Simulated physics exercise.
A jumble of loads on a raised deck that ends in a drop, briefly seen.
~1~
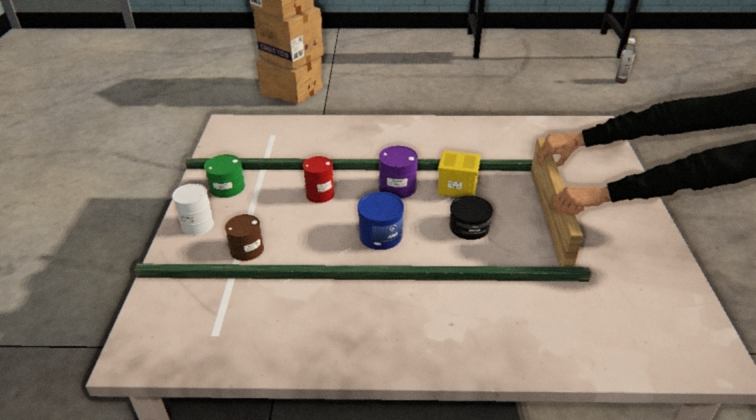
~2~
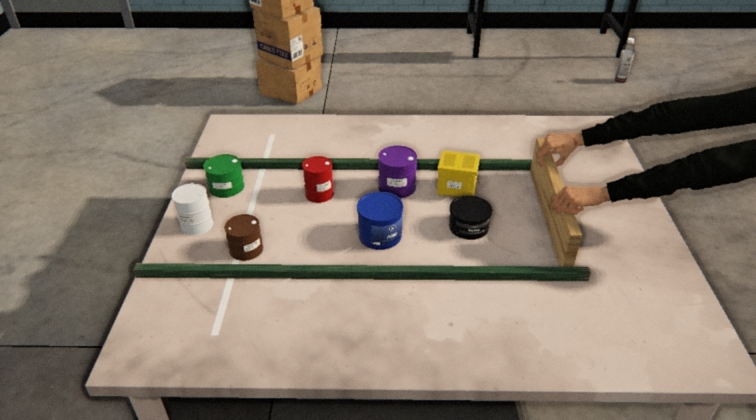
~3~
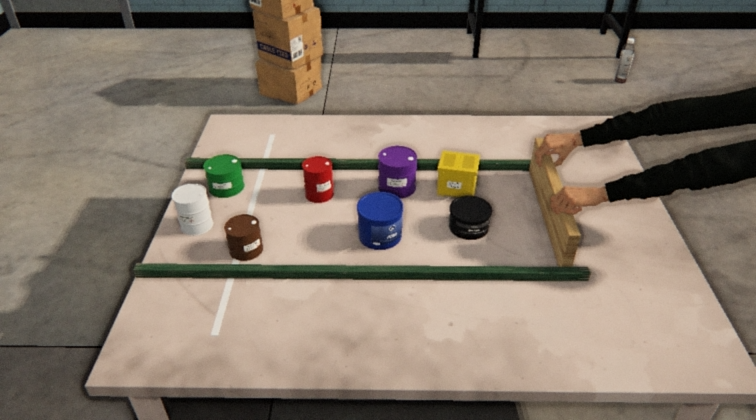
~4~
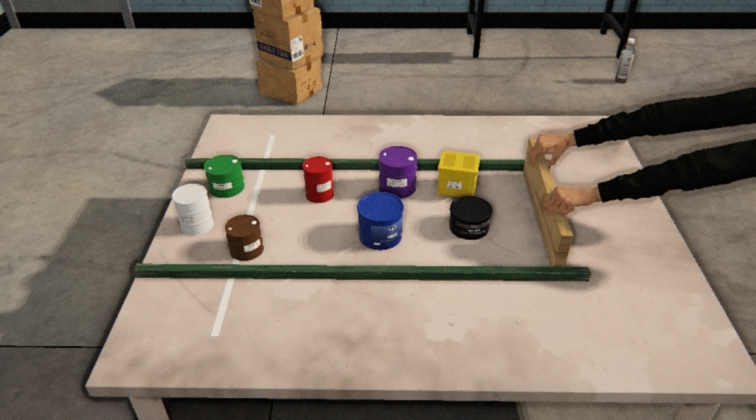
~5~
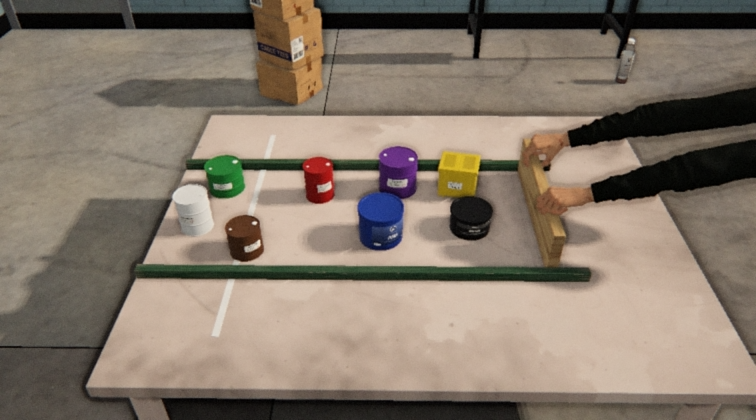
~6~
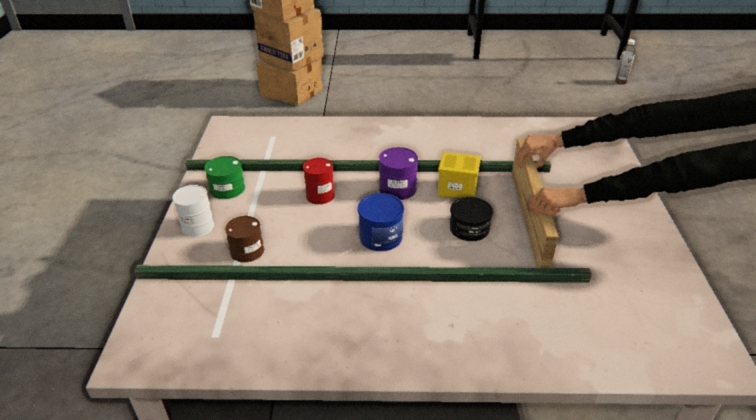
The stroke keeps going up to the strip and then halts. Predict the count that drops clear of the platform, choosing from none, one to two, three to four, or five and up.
The count is one to two.
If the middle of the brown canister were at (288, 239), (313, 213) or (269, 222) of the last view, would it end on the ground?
Spot by spot: It never drops; it never drops; it never drops.
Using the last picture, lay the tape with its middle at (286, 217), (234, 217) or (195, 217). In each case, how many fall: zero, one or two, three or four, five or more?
The falls would be not one; one to two; five or more.
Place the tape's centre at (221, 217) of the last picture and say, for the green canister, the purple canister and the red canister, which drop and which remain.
Lab note: Green canister comes off; purple canister comes off; red canister is safe.
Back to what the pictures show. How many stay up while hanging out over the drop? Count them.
0 overhanging.
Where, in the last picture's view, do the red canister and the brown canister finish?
In the last picture the red canister sits around (202, 193) and the brown canister around (174, 240).
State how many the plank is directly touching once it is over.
Tally at the end: 3.
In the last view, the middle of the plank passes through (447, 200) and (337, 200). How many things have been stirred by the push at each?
Up to then 3, and up to the other point 5.
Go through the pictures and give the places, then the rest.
White canister (194, 210); green canister (225, 176); brown canister (245, 238); plank (553, 200); tape (250, 216), in the first picture.
Green canister (225, 176); red canister (318, 180), in the second picture.
Brown canister (244, 238); purple canister (397, 172), in the third picture.
White canister (193, 210); blue pail (380, 221), in the fourth picture.
Green canister (225, 177); plank (539, 200), in the fifth picture.
White canister (194, 211); green canister (225, 177); brown canister (245, 239); plank (532, 201); tape (250, 217), in the sixth picture.
Soon after, none off yet; white canister at rest near (194, 211); green canister at rest near (225, 177); brown canister at rest near (245, 239).
Then, none off yet; white canister at rest near (194, 211); green canister moved a little near (213, 178); brown canister moved a little near (231, 239).
At rest, the number that fall off is one or two; fallen, green canister.
